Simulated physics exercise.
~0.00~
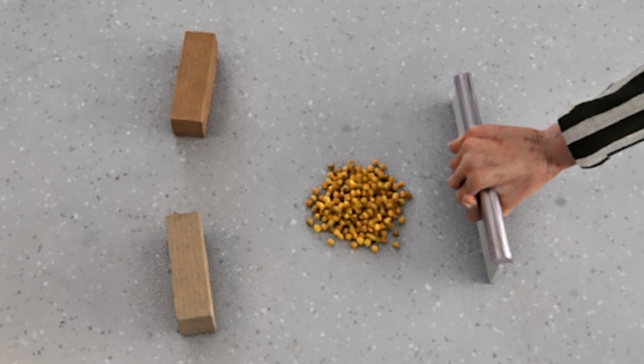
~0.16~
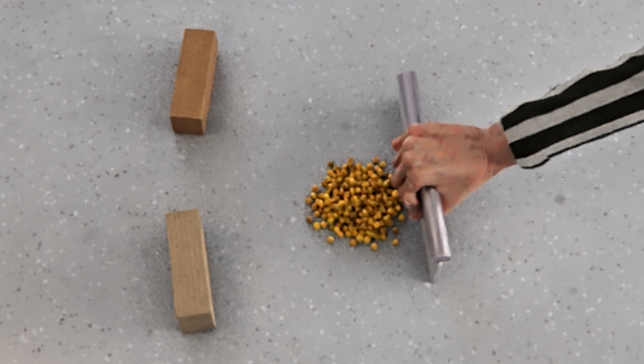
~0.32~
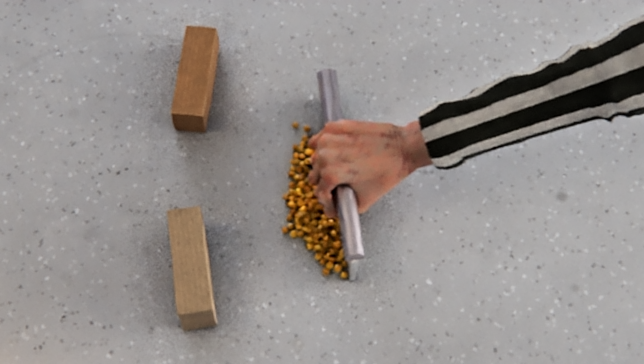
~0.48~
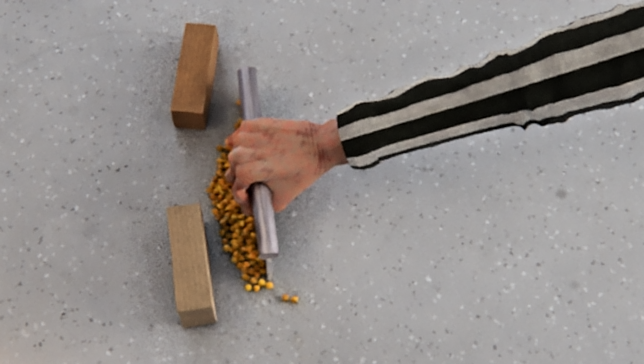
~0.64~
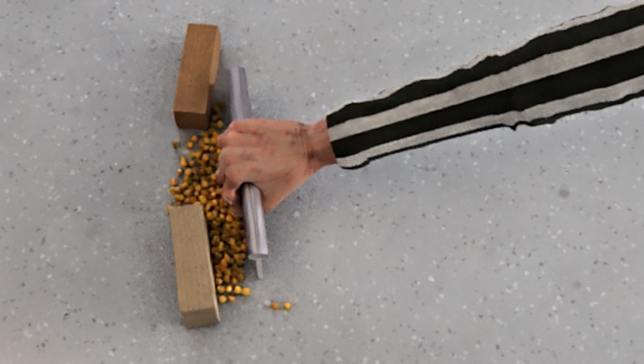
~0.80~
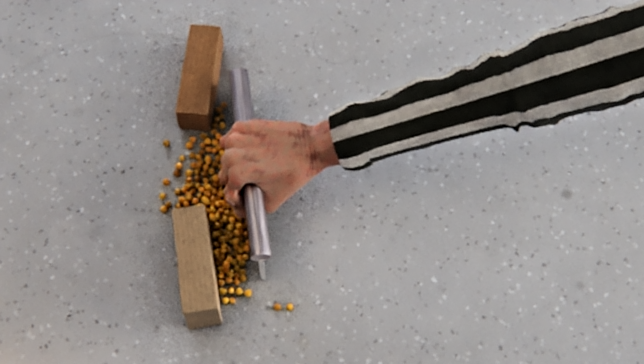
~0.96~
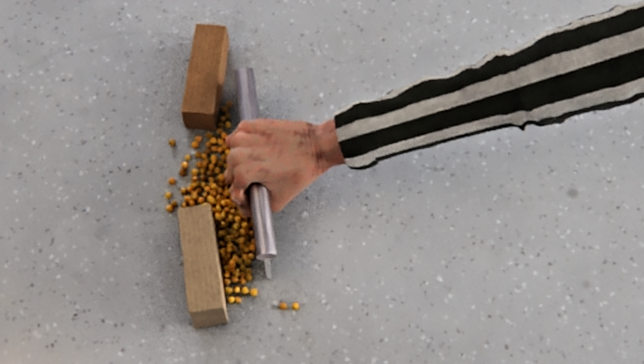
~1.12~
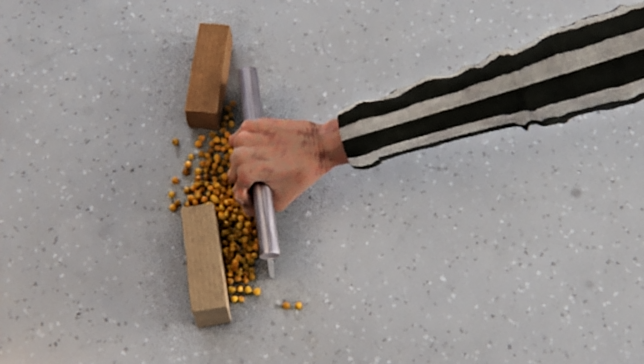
Hand in striped sleeve sweeping golden kernels leftwards with a scraper, then stopping at two wooden blocks, a few spilling through the gap.
